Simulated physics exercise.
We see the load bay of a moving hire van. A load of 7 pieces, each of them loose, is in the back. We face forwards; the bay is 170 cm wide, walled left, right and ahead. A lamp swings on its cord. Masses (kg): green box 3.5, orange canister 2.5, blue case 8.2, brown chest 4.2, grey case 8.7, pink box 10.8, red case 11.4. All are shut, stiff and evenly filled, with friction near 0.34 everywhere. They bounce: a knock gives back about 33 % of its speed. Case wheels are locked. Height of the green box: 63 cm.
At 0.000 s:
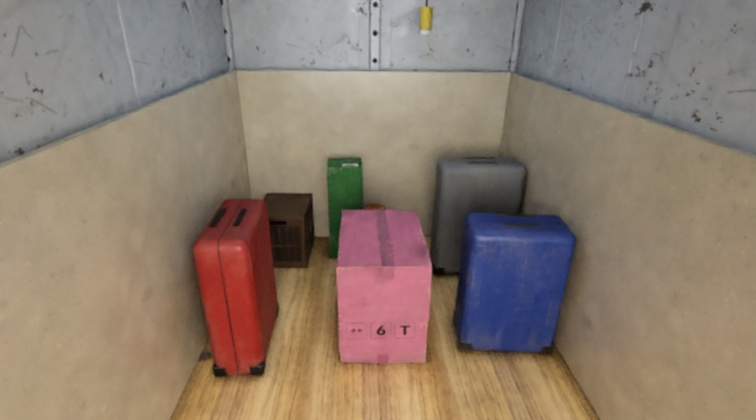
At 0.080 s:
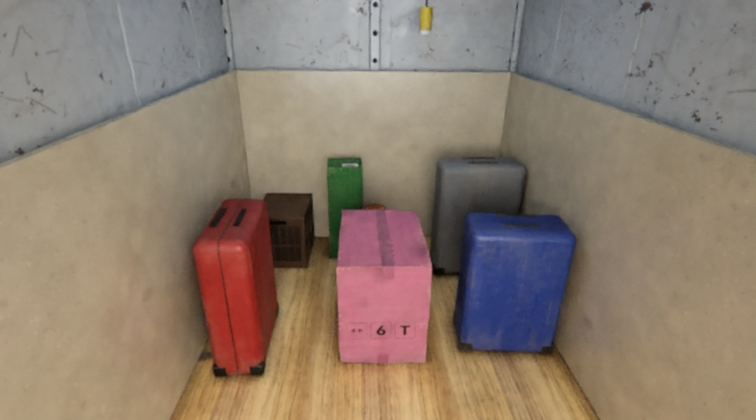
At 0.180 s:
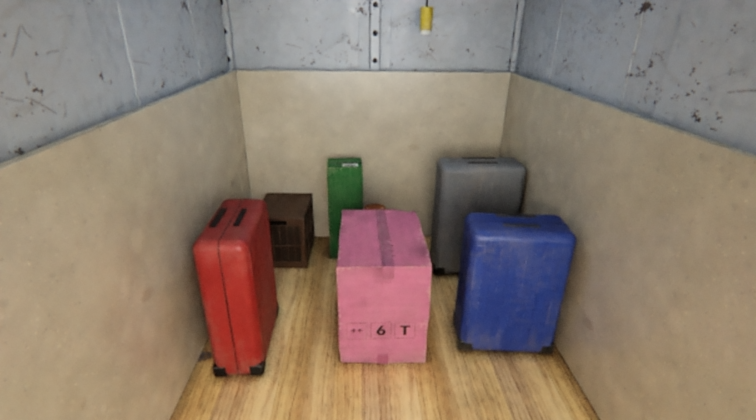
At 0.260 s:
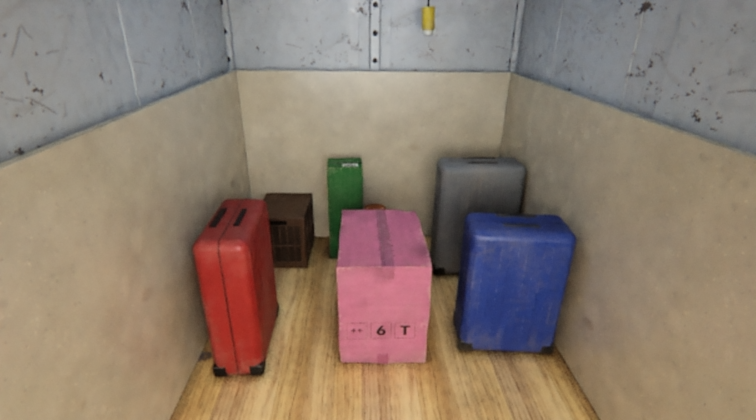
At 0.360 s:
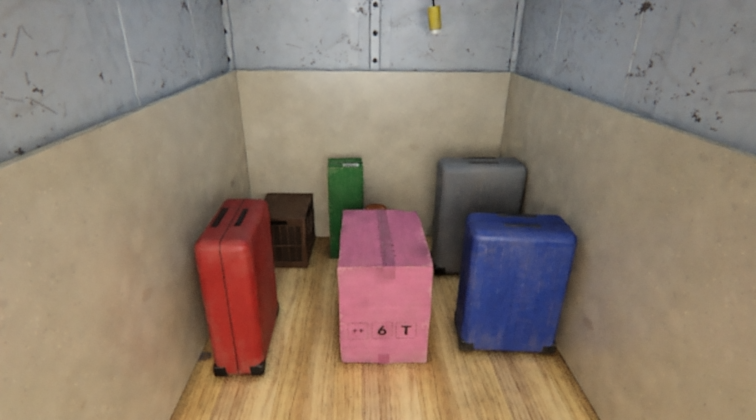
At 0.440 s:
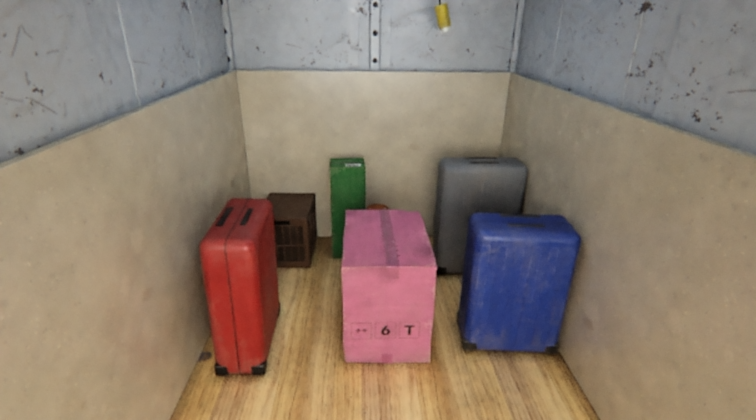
The video shows suitcases, boxes and a brown chest standing in a walled load bay with a wooden floor; a hanging yellow lamp swings to the right, then the pieces, including the pink box and blue case, shift very slightly right.
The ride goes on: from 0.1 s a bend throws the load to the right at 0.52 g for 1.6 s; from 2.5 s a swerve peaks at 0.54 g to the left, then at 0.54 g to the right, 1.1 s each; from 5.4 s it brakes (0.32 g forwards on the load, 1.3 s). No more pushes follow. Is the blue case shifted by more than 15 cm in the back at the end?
The blue case stays put.
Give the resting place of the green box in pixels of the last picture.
Near (453, 237).
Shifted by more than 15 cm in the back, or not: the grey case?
The grey case holds its spot.
After 1.04 s, push 0.52 g right; blue case moved 3 cm near (516, 284); red case 57° off upright; green box 4° off upright.
After 3.34 s, push 0.22 g left; blue case moved 9 cm near (490, 285); red case on its side; green box 40° off upright.
In the end (8.3 s), toppled in the back, green box and red case; not toppled but over 15 cm from the start, orange canister, brown chest and pink box; the other 2 under 15 cm from the start. In the last view, blue case near (516, 285).
